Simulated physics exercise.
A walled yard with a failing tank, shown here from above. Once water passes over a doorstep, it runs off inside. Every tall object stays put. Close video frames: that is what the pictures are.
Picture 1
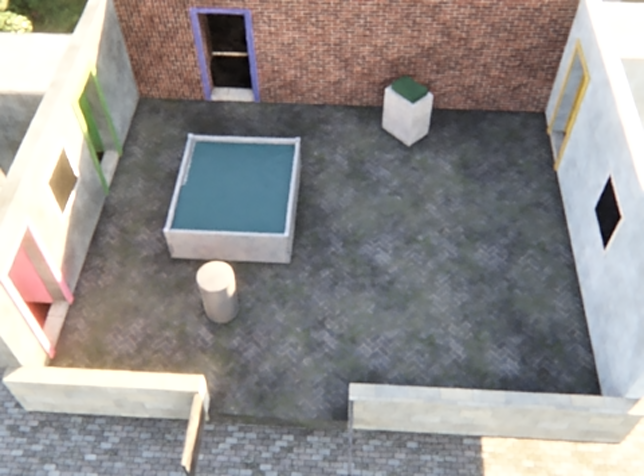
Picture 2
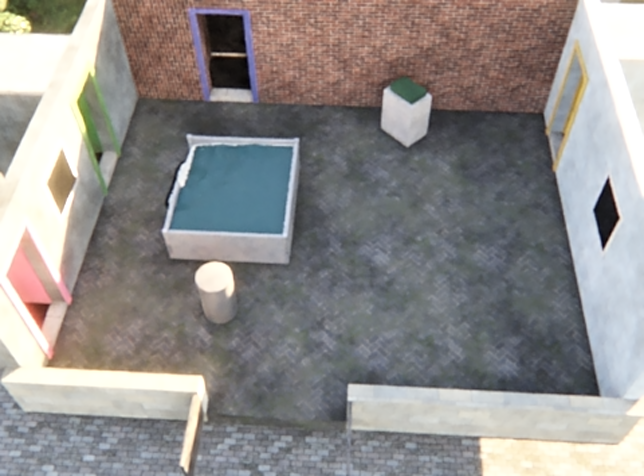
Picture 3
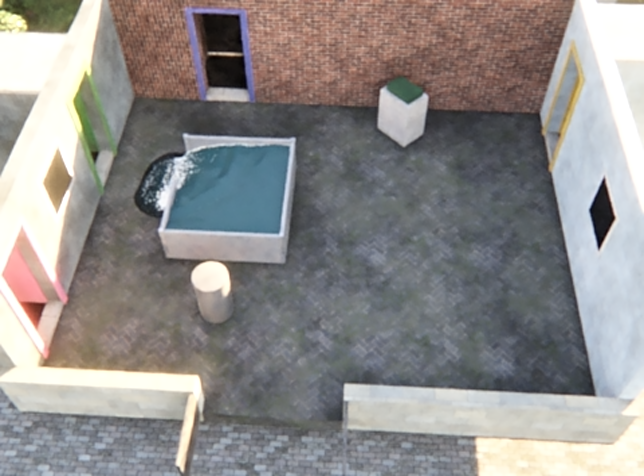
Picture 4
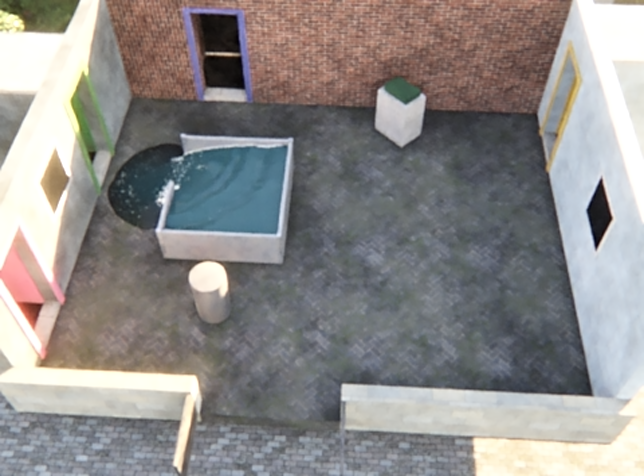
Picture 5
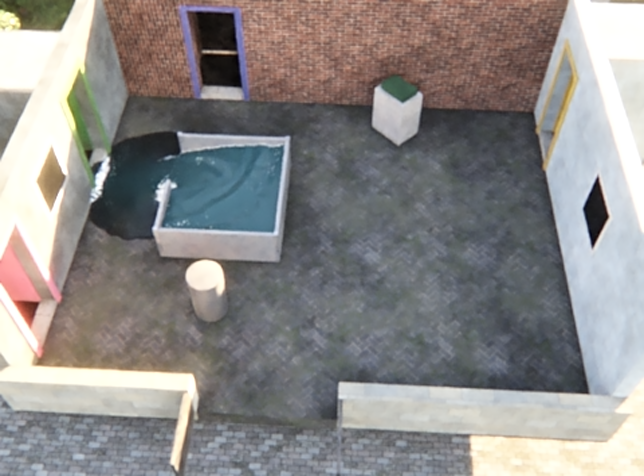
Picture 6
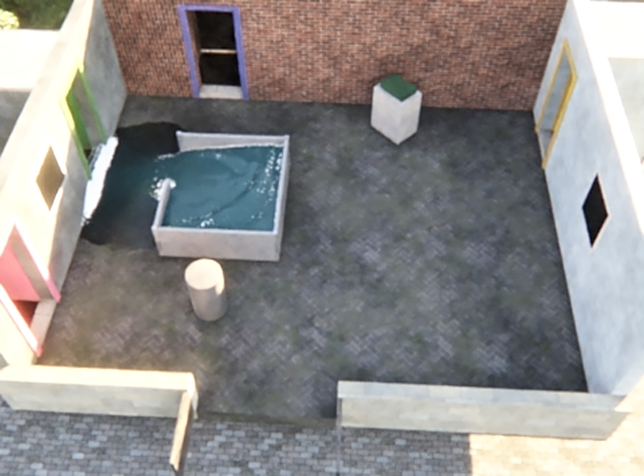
Water pours from the tank's left side and spreads across the yard to the left wall.
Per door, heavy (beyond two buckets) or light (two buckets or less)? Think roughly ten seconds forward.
Blue door - light; green door - heavy; pink door - light; yellow door - light.
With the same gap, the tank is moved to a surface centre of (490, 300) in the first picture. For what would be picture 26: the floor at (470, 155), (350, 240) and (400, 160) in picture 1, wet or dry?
Well, in the order you listed them, they'd be unreached, reached by the flood and unreached.
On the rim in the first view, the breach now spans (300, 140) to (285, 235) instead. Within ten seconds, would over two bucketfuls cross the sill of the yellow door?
In that case, yellow door overshoots.
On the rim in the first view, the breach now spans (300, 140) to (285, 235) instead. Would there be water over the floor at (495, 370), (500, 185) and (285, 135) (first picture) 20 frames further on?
Submerged, submerged, untouched.
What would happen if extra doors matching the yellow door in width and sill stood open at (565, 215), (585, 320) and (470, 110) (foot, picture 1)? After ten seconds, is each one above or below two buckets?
Door by door: Ends up below, ends up below, ends up below.
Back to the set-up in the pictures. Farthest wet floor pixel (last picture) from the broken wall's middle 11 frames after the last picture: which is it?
Near (29, 387).
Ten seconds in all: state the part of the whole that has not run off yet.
The share not yet gone is roughly 84 percent.
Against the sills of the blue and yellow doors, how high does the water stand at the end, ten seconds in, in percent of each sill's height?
Some 40 percent and then some 50 percent.
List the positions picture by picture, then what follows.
In the first picture, the open tank at (236, 186) is whole and still.
In the second picture, the front is at a hidden place, out from the gap at (189, 177).
In the third picture, water pours out at (186, 178) and has run to (139, 199).
In the fourth picture, water pours out at (184, 179) and has run to (113, 193).
In the fifth picture, the front is at (110, 152), out from the gap at (180, 177).
In the sixth picture, the front is at (115, 132), out from the gap at (179, 176).
A moment on, water covers 10 % of the floor; the blue door not reached, the green door far over two buckets in, the pink door not reached, the yellow door not reached.
Next, water covers 20 % of the floor; the blue door wet at the sill, nothing in, the green door far over two buckets in, the pink door wet at the sill, nothing in, the yellow door not reached.
Then, water covers 35 % of the floor; the blue door wet at the sill, nothing in, the green door far over two buckets in, the pink door wet at the sill, nothing in, the yellow door not reached.
Later, water covers 60 % of the floor; the blue door wet at the sill, nothing in, the green door far over two buckets in, the pink door wet at the sill, nothing in, the yellow door not reached.
In the end, water covers 95 % of the floor; the blue door wet at the sill, nothing in, the green door far over two buckets in, the pink door wet at the sill, nothing in, the yellow door wet at the sill, nothing in.
